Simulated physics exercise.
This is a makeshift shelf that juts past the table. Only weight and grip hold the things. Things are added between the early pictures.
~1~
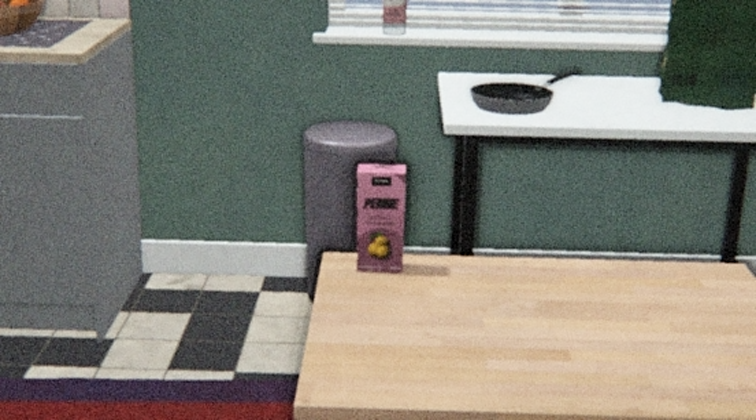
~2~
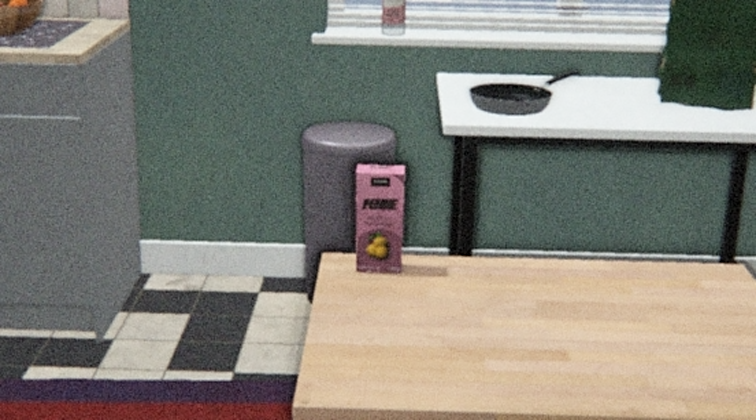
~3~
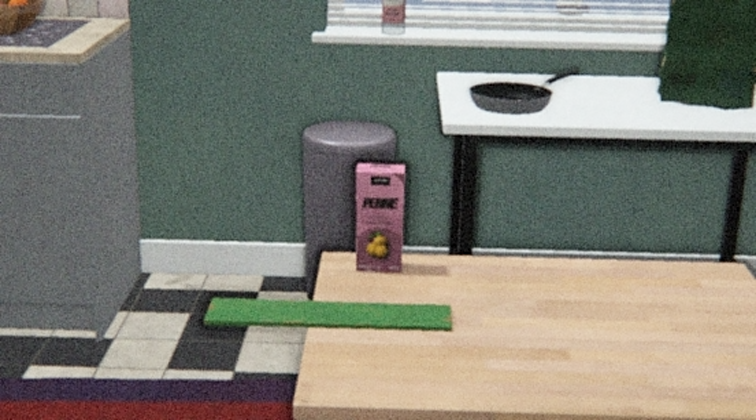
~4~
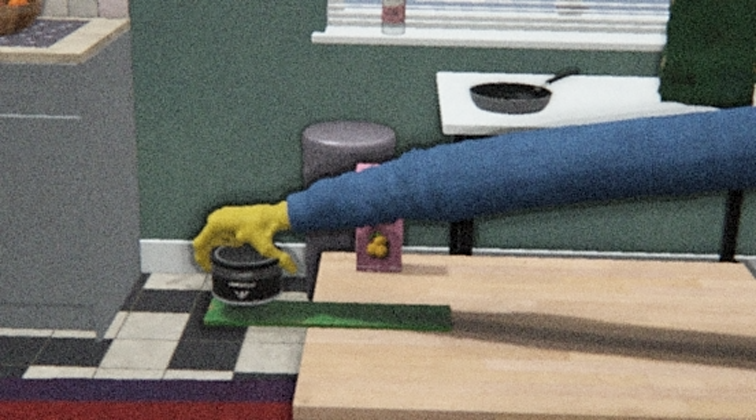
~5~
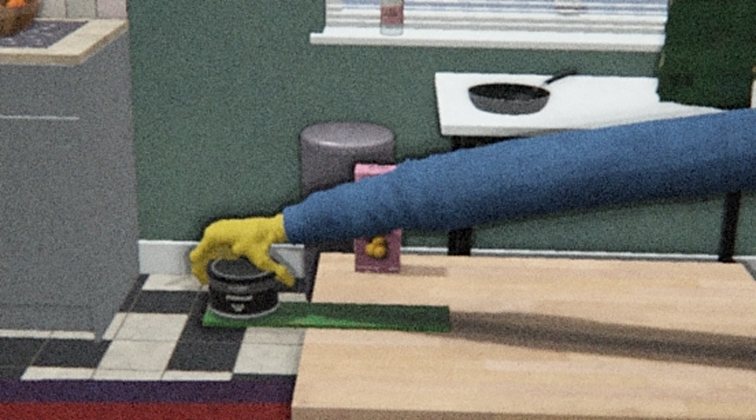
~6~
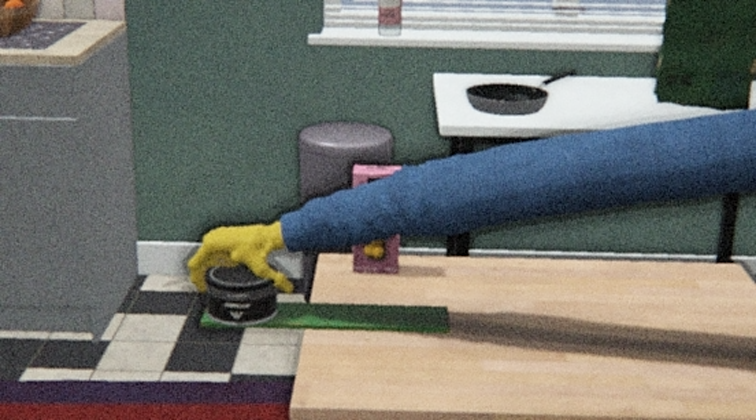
To begin with, a pink penne box stands on a wooden table in a kitchen, and then a green board appears, jutting out past the table's left edge. A yellow-gloved hand on a long blue-sleeved arm holds a black tub over the board's left end and lowers it slightly onto the board, still gripping it.
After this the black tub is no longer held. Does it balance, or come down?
The board goes over.
Then, 0.40 s after the last picture, black tub now down on the floor or falling; green board tipped 50° from how it was.
Then, 0.60 s after the last picture, green board now down on the floor or falling.
Then, 0.70 s after the last picture, things are still on the move.
Then, 0.80 s after the last picture, as before.
By the end, down on the floor or falling, black tub and green board; pink carton in place. The board comes down.
